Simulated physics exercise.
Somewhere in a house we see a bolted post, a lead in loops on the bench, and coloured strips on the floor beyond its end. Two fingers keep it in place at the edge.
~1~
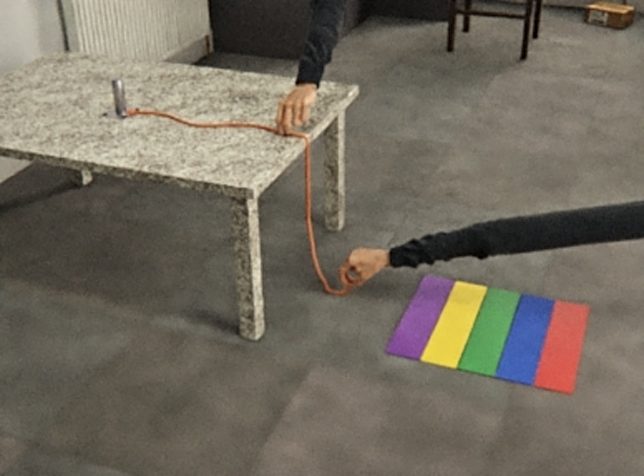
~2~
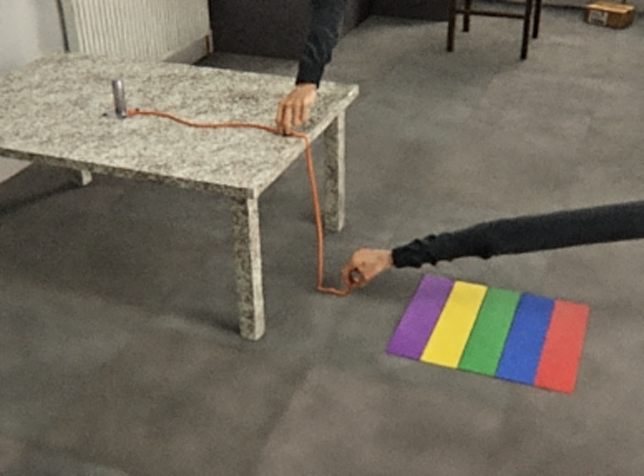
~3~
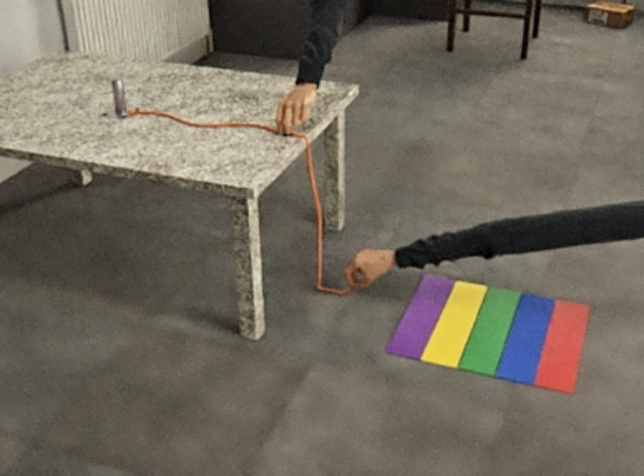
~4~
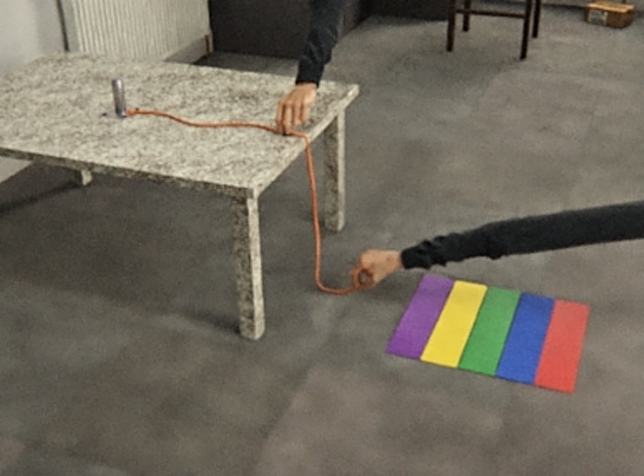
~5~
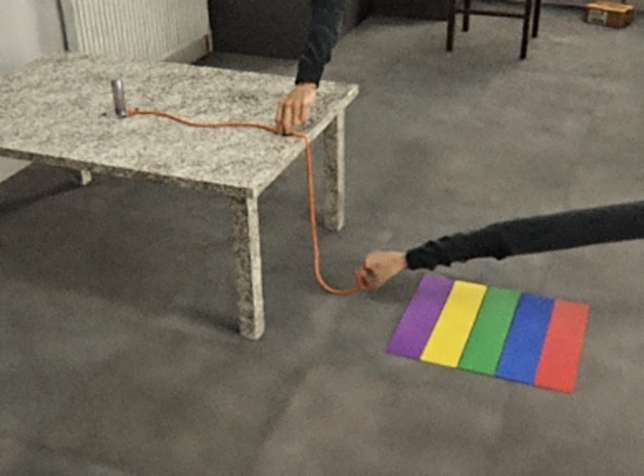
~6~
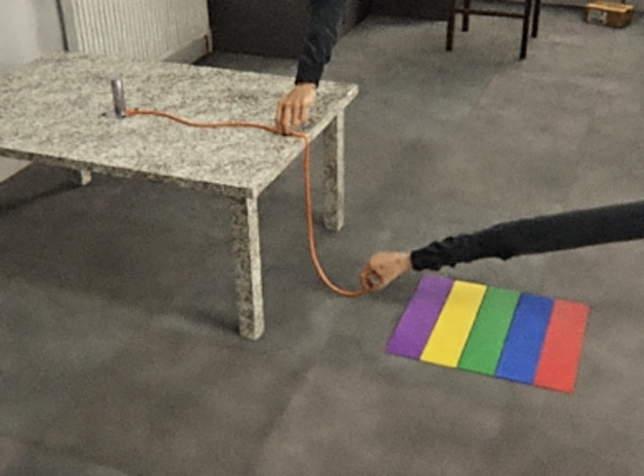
At first, one hand presses an orange cord to the edge of a speckled table while another holds its hanging end, left of purple, yellow, green, blue and red strips on the floor. The lower hand then slowly draws the end slightly right, and the cord on the tabletop stays still.
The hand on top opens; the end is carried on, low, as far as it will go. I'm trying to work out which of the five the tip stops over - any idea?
I would say the yellow one.
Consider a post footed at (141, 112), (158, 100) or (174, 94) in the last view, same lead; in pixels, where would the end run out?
The places come out near (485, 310), (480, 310) and (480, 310).
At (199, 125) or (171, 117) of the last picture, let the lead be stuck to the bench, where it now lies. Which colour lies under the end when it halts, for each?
The end stops on yellow and then on yellow.
Early on, end near (389, 292); short of the strips.
Midway, end near (433, 301); over purple.
At the end of the slack, end near (459, 306); over yellow. It halts on the yellow strip.
